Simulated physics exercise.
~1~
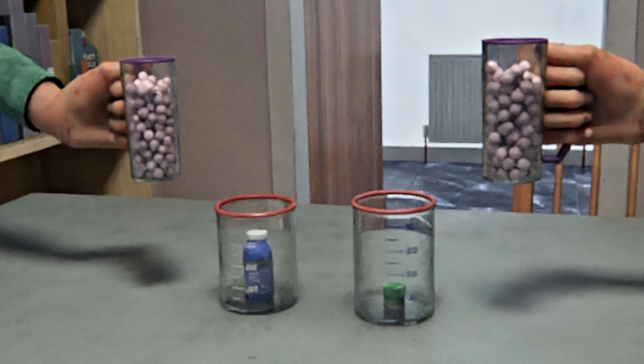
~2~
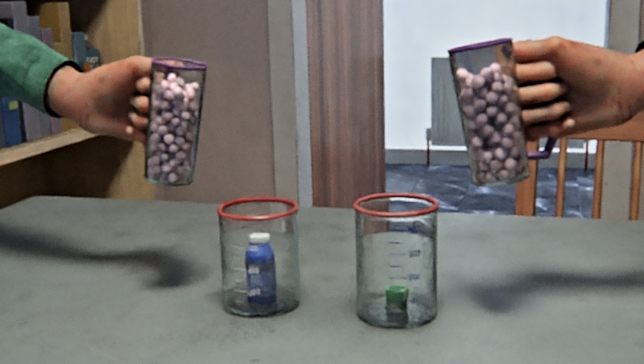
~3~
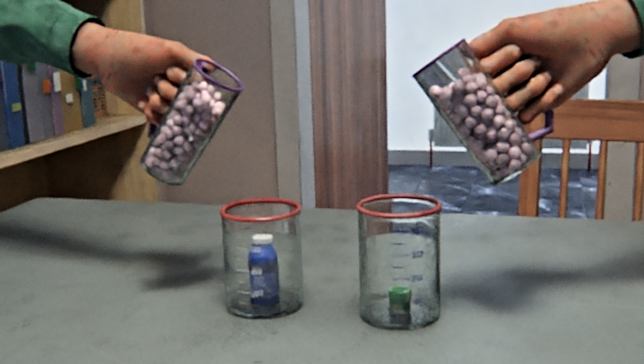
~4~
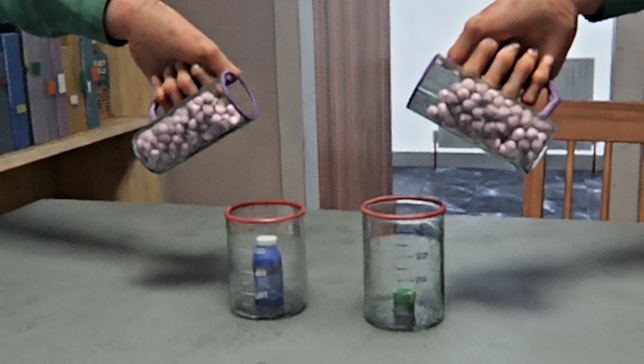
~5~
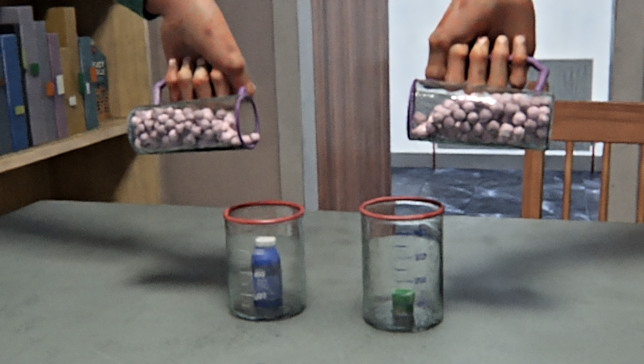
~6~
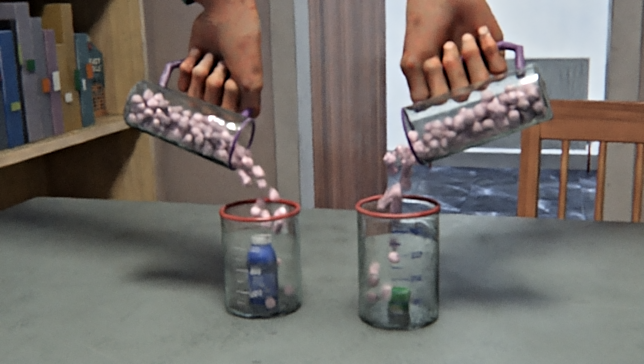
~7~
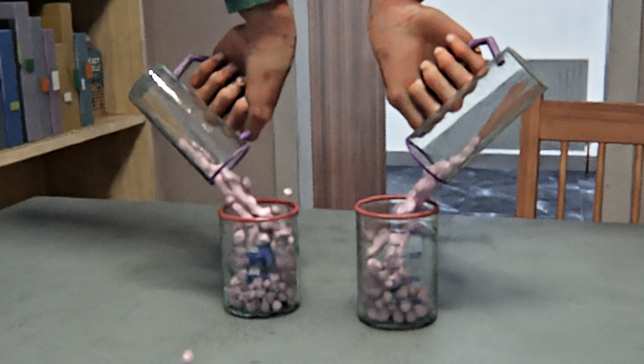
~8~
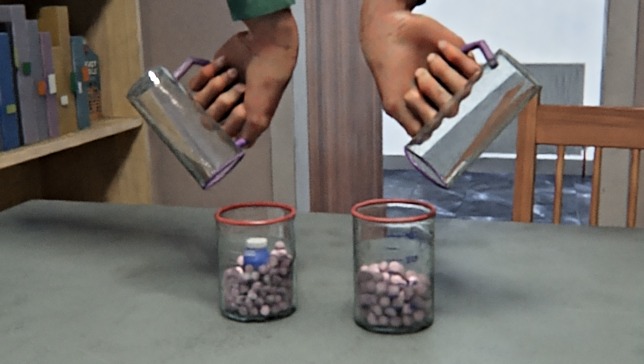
Small pale pink balls poured from two cups, tipped by a pair of hands, into two clear beakers, filling each about halfway; the blue bottle on the left still poked out, the small green object was buried, and one ball landed on the table.
